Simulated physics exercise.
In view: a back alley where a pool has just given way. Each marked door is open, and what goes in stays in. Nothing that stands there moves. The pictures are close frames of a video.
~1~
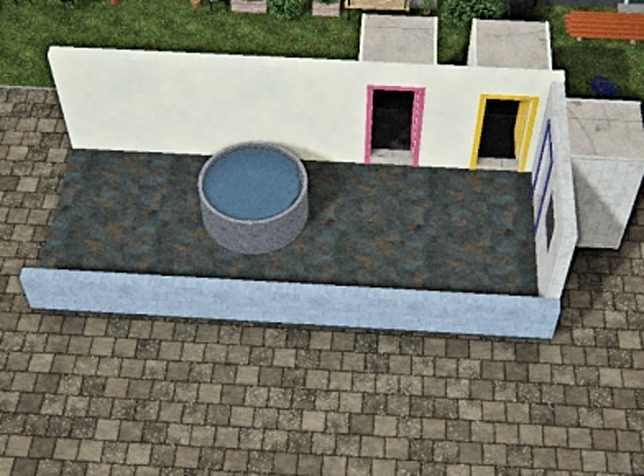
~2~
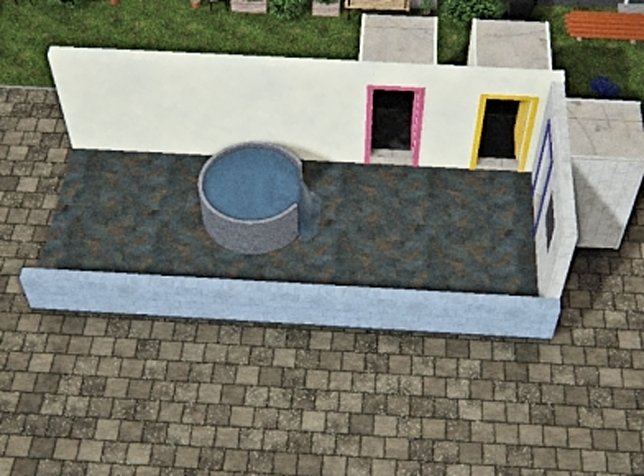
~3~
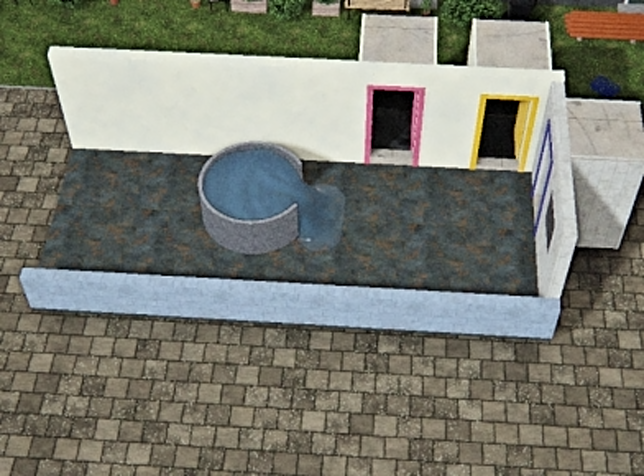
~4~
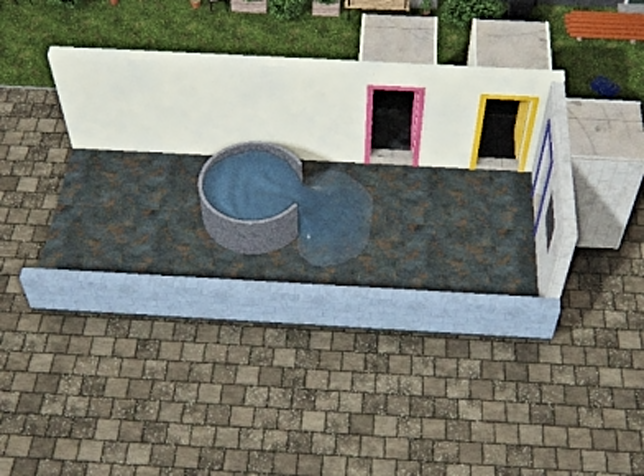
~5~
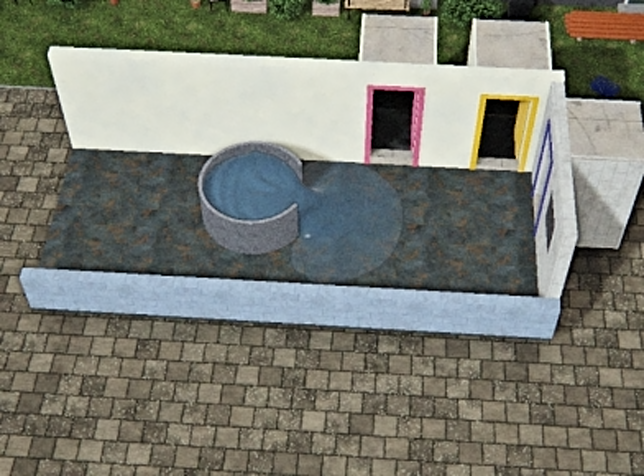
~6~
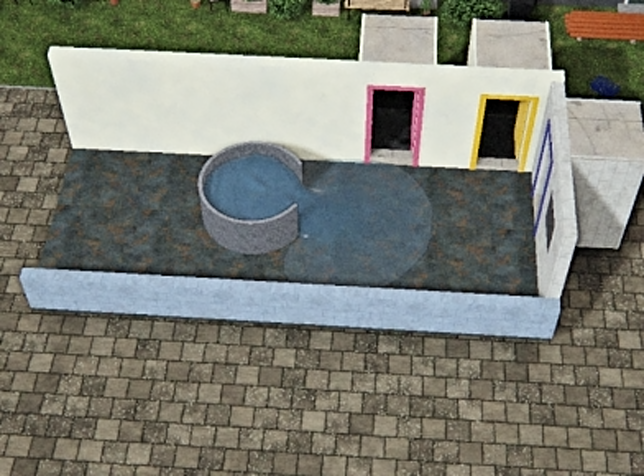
The clip shows a round gray pool standing full and still inside a low-walled area with pink-trimmed and yellow-trimmed doorways. Its right side gives way, and water pours out, spreading rightward across the dark floor in a widening sheet.
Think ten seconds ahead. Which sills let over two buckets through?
In the end: The blue door lets in a lot; the yellow door lets in a lot; the pink door admits no more than that.
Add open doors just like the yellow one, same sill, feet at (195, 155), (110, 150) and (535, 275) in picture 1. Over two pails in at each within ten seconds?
As listed: Holds, lets less in, is over.
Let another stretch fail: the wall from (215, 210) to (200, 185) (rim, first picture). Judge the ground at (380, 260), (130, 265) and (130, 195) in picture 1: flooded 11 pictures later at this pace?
One after the other: No water, wet, flooded.
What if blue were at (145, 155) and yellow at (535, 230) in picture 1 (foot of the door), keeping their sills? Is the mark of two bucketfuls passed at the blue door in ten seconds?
My reading: The blue door holds.
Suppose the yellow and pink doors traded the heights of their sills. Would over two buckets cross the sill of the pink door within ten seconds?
Pink door passes that mark.
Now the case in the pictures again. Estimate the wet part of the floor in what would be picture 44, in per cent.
Close to 60 %.
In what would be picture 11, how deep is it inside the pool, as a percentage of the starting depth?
I make it 58 per cent.
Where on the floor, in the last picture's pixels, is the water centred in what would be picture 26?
Close to (392, 233).
A moment on, water covers 50 % of the floor; the blue door wet at the sill, nothing in, the yellow door wet at the sill, nothing in, the pink door wet at the sill, nothing in.
Next, water covers 50 % of the floor; the blue door over two buckets in, the yellow door under two buckets in, the pink door under two buckets in.
Then, water covers 55 % of the floor; the blue door far over two buckets in, the yellow door over two buckets in, the pink door under two buckets in.
Later, water covers 60 % of the floor; the blue door far over two buckets in, the yellow door far over two buckets in, the pink door under two buckets in.
In the end, water covers 95 % of the floor; the blue door far over two buckets in, the yellow door far over two buckets in, the pink door under two buckets in.
